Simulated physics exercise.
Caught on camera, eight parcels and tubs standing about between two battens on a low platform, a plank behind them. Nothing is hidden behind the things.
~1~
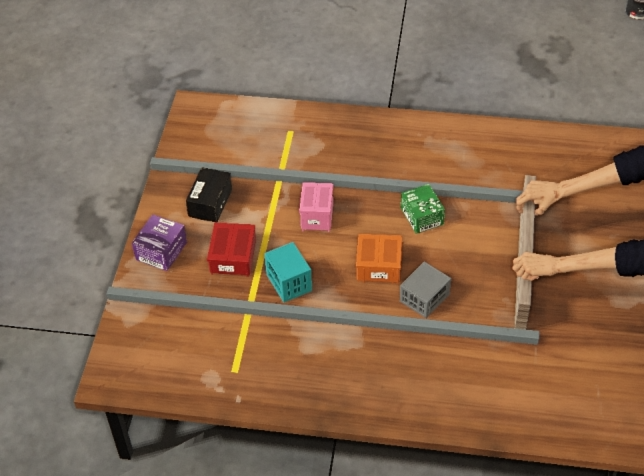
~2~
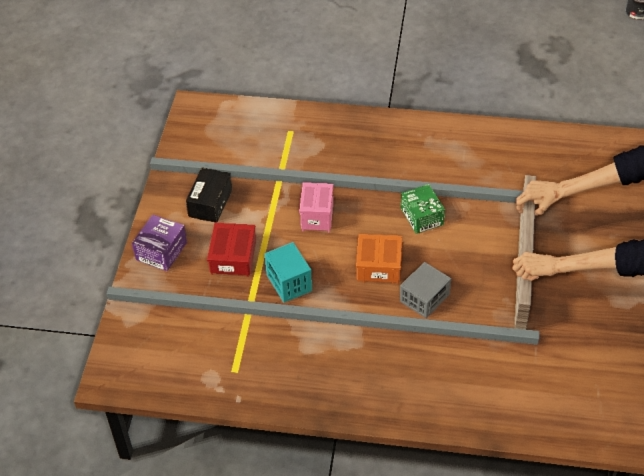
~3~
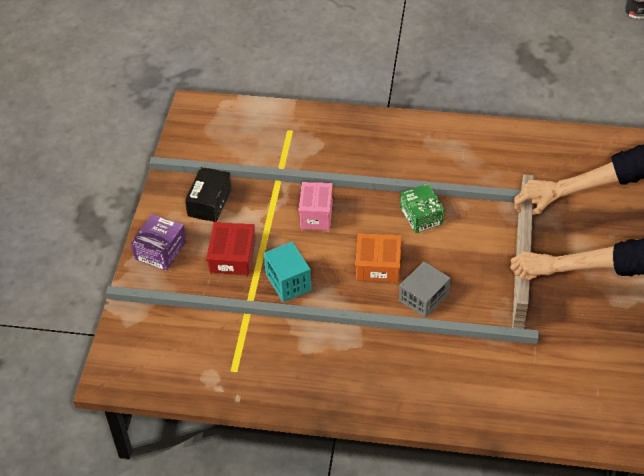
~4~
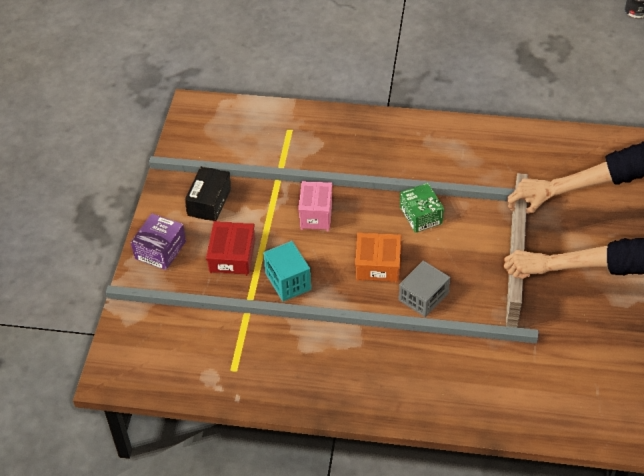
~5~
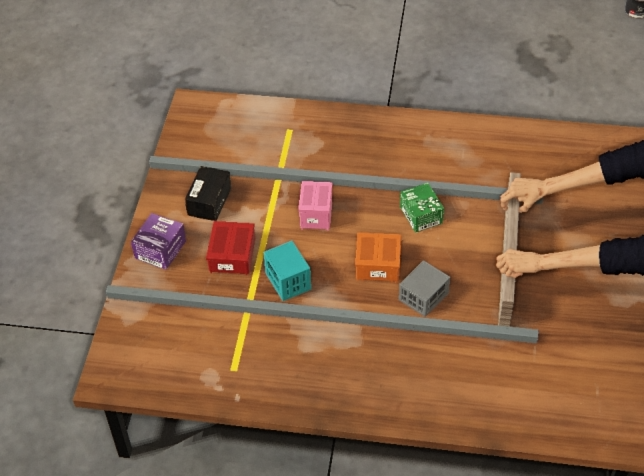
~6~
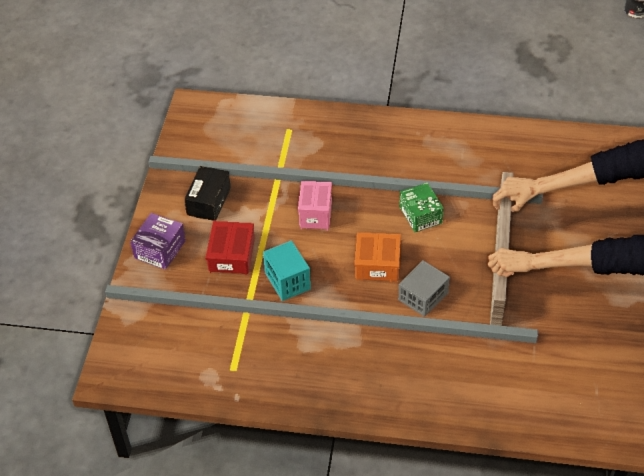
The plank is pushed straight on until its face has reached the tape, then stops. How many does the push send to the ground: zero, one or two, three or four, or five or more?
As it turns out, the number that fall off is zero.
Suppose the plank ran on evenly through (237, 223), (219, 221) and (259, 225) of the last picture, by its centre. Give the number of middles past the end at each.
In that order 1, 1 and 0.
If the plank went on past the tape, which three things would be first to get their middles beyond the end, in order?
They are the purple box, then the black box, then the red tote.
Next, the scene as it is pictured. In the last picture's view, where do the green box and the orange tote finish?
Near (259, 187) and (234, 241).
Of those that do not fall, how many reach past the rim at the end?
1 of them.
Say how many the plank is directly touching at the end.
That makes 3.
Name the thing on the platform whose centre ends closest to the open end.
That is the purple box.
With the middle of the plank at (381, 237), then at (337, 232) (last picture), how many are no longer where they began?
The counts are 3 and 5.
A little later, none off yet; purple box at rest near (158, 241); black box at rest near (208, 193); red tote at rest near (231, 248).
Next, none off yet; purple box at rest near (158, 241); black box at rest near (208, 193); red tote shifted a little near (222, 246).
When it is over, the number that fall off is zero.
